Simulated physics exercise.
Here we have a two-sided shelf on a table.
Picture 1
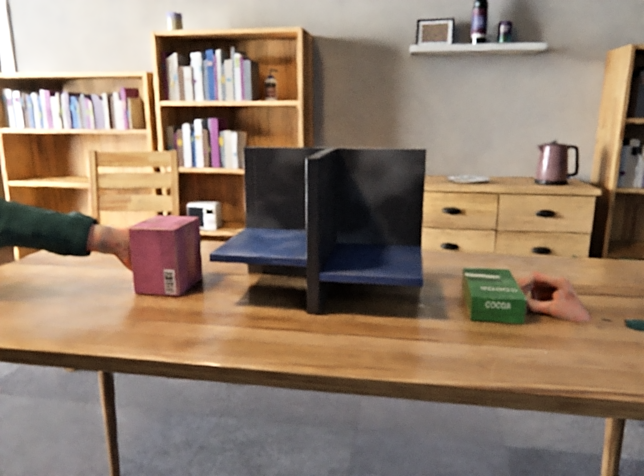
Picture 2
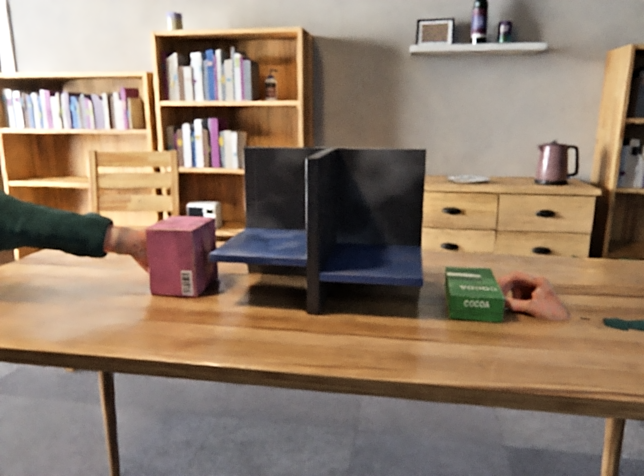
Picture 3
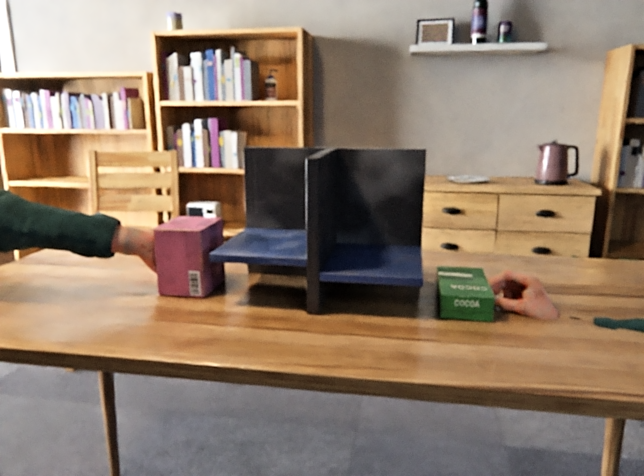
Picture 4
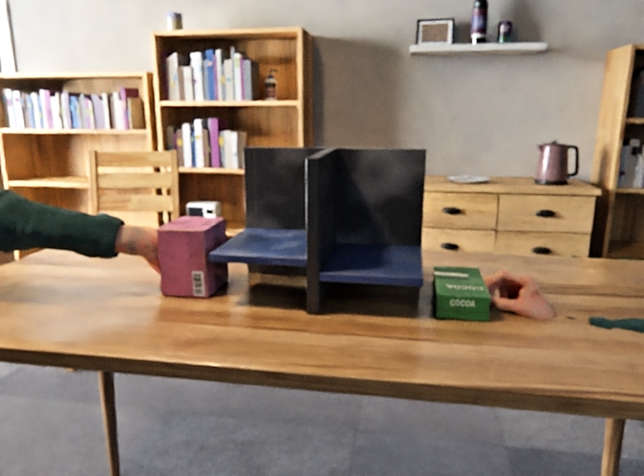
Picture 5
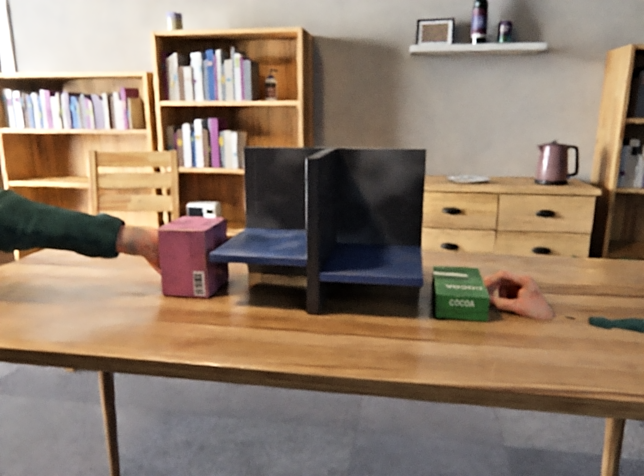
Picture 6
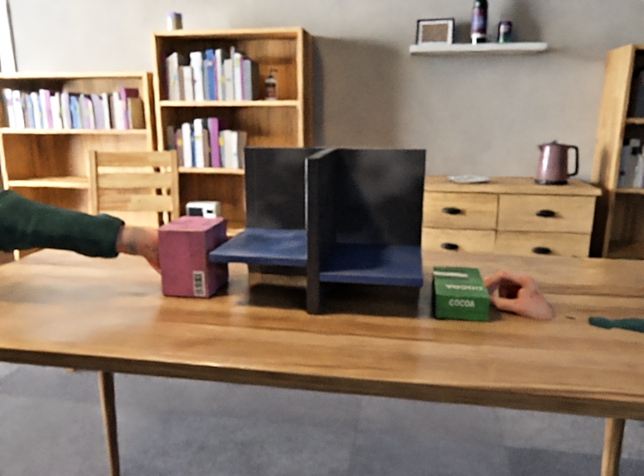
Two hands slide a pink box right and a green packet left toward a two-sided shelf.
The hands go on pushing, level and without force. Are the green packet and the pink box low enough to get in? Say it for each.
In the end the green packet slides in and the pink box catches on the edge.
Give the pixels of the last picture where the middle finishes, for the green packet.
Around (393, 288).
Then, 0.32 s later than the last frame, green packet sliding up to the opening near (439, 291); pink box stopped at the opening near (206, 256).
When it is over, the green packet clears the shelf, near (393, 288); the pink box is too tall, near (206, 256).
